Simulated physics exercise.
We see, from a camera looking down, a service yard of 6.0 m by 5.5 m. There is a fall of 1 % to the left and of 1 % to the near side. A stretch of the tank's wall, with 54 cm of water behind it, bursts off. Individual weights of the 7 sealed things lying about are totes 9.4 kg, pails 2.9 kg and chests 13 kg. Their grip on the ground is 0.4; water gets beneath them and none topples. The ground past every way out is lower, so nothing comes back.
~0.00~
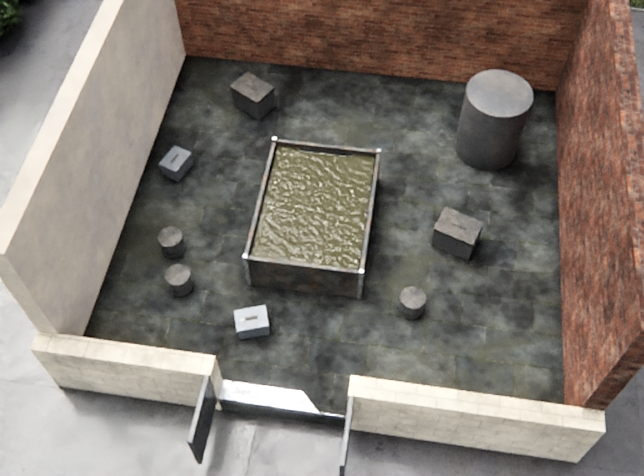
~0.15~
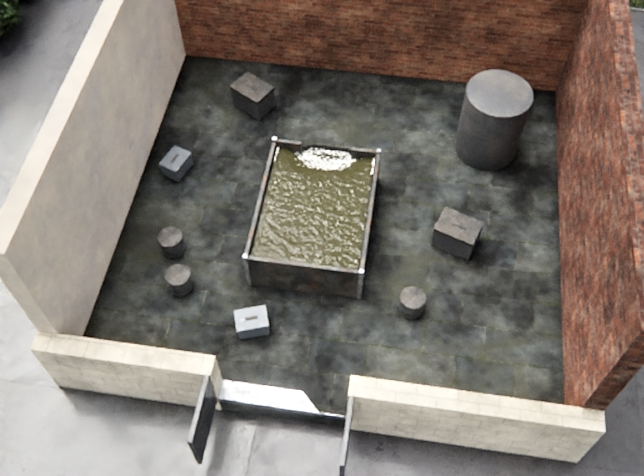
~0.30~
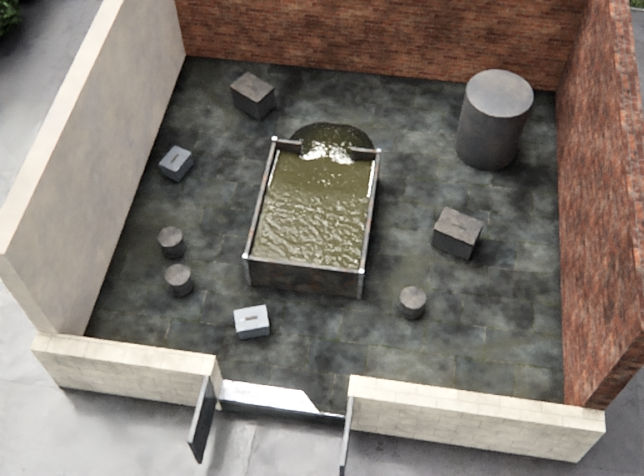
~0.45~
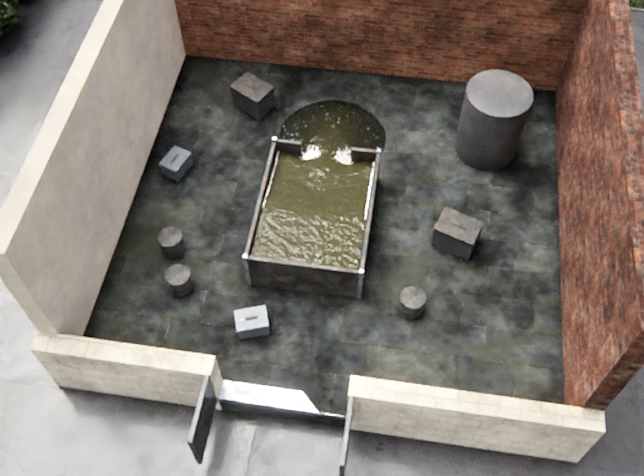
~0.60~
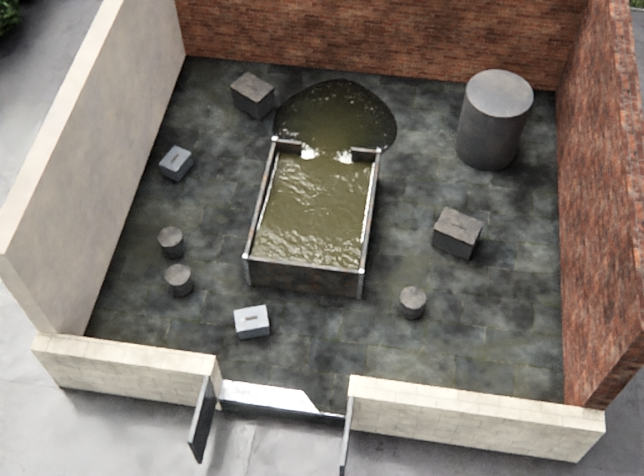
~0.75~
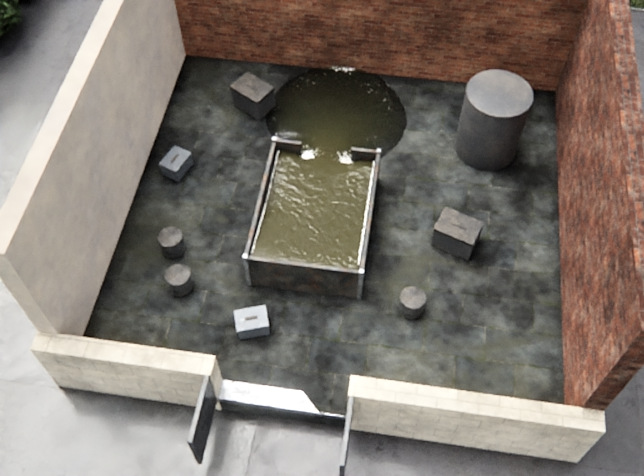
In a walled yard, murky water pours from a tank's far end and spreads across the floor.
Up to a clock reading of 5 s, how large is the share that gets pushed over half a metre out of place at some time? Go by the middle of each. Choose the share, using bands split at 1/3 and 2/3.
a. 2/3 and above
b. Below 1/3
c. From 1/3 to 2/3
The answer is b.
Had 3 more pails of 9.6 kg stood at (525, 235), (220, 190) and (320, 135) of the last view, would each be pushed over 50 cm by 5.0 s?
So it's stays below, then stays below, then gets above.
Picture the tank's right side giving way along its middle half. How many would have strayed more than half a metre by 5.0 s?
That gives 1 of them.
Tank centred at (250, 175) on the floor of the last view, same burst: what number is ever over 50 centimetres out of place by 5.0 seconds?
Then 3.
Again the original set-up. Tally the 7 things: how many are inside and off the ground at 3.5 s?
I get 1.
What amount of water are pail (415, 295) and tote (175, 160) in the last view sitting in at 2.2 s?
First roughly 0 cm, second roughly 0 cm.
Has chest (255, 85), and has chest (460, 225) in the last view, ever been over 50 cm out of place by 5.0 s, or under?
Result, in order: Above the line; below the line.
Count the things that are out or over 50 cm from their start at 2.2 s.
By that time the total stands at 0.
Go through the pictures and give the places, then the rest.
The first picture shows a tote at (175, 158) rests on the ground; a pail at (170, 237), on the bottom; water covers 2.7 m2; 0 of 7 have shifted.
The second picture shows a tote at (175, 158) rests on the ground; a pail at (170, 237) rests on the ground; water covers 3.1 m2; 0 of 7 have shifted.
The third picture shows a tote at (175, 158), on the bottom; a pail at (170, 237), on the bottom; water covers 3.6 m2; 0 of 7 have shifted.
The fourth picture shows a tote at (175, 158), on the bottom; a pail at (170, 237) rests on the ground; 4.3 m2 under water; 0 of 7 have shifted.
The fifth picture shows a tote at (175, 158), on the bottom; a pail at (170, 237), on the bottom; water covers 5.2 m2; 0 of 7 have shifted.
The sixth picture shows a tote at (175, 158), on the bottom; a pail at (170, 237), on the bottom; 6.1 m2 under water; 0 of 7 have shifted.
After 1.1 s 0 of 7 are over 50 cm from their spots; 0 afloat.
After 2.2 s 0 of 7 are over 50 cm from their spots; 0 afloat.
After 3.5 s 1 of 7 are over 50 cm from their spots; 1 afloat.
After 5.0 s 2 of 7 are over 50 cm from their spots, and 2 have been at some point; 0 afloat.
